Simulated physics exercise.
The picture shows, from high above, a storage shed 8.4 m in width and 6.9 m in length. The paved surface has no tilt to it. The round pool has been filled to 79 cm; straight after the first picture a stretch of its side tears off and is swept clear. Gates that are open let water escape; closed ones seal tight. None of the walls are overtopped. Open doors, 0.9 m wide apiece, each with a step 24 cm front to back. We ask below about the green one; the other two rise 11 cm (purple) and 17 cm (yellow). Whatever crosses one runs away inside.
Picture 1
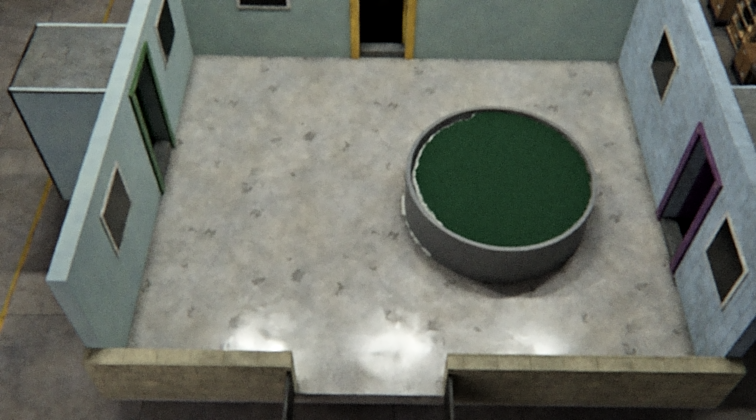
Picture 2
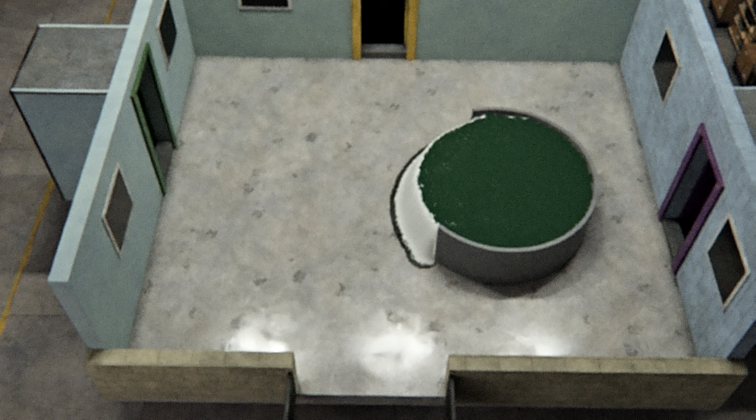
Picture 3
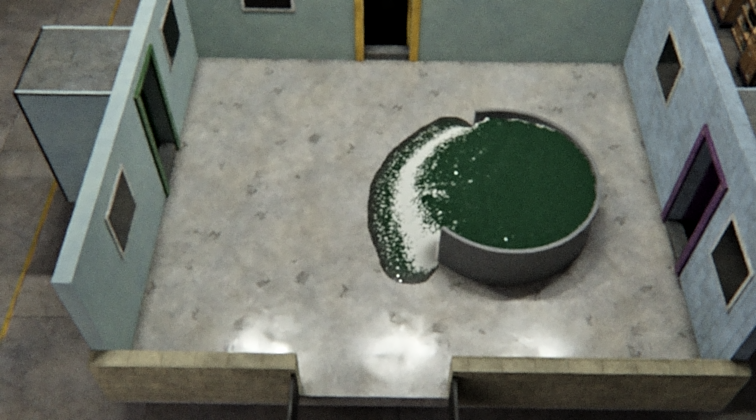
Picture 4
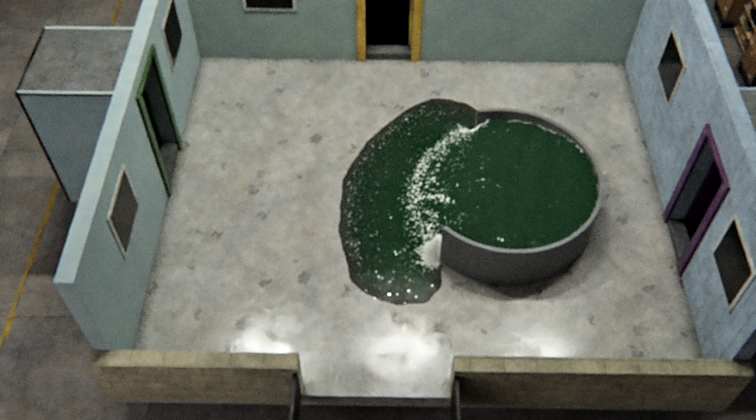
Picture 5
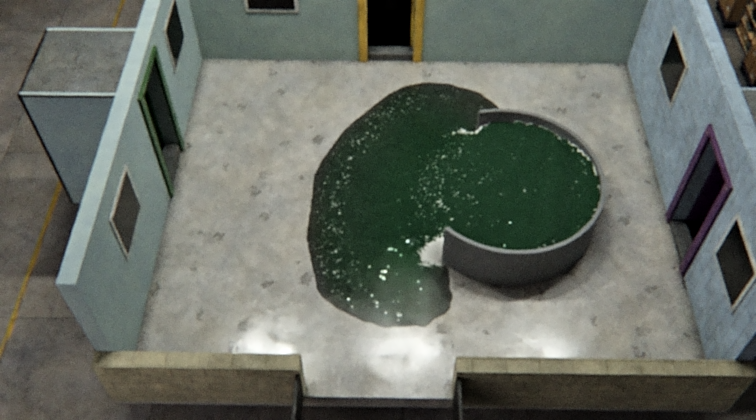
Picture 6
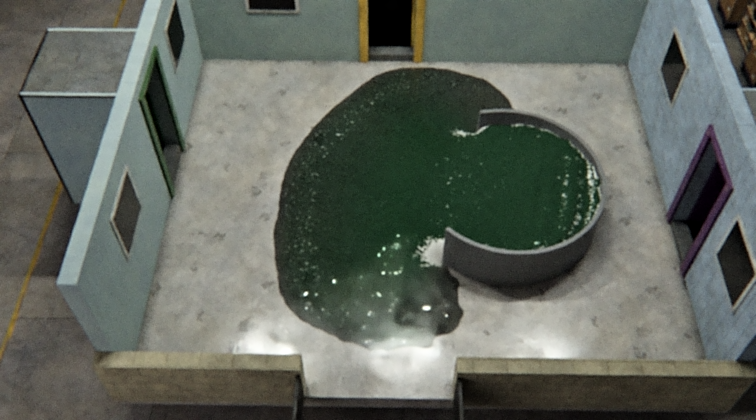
In a roofless room with pale walls and a bare grey floor, the left side of a round pool of green liquid breaks open, and the liquid pours out, spreading leftward in a widening dark green sheet flecked with white.
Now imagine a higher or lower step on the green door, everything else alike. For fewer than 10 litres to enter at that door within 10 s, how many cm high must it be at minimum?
It must be roughly 31 cm high.
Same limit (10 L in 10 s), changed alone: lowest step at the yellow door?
At yellow, roughly 20 cm.
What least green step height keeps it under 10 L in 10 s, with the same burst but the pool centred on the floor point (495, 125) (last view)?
You'd need some 29 cm.
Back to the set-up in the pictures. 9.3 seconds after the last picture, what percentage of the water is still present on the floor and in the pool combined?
Water still present: Approx. 90 %.
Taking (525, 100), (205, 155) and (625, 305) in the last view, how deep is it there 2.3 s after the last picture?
The depths come to about 2, 30 and 0 cm.
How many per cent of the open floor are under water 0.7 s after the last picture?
Roughly 60 percent.
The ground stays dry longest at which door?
The answer is the purple one.
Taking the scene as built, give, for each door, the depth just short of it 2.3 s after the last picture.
Reading in centimetres: Green = 33, purple = 0, yellow = 15.
Then, 0.7 s after the last picture water covers 60 % of the floor, deepest (28 cm) near (415, 190); 13 cm at the green door, 0 litres in over its 23 cm step.
Then, 2.3 s after the last picture water covers 65 % of the floor, deepest (50 cm) near (203, 61); 33 cm at the green door, 37 litres in over its 23 cm step.
Then, 9.3 s after the last picture water covers 100 % of the floor, deepest (16 cm) near (667, 235); 8 cm at the green door, 64 litres in over its 23 cm step.
At the green door as built, the water peaked near 37 cm, 1.7 s after the last picture.
Run again over the same 10 s with other heights there, 21 litres in over 28 cm, 0 litres over 38 cm. The limit of 10 litres is kept from about 31 cm up.
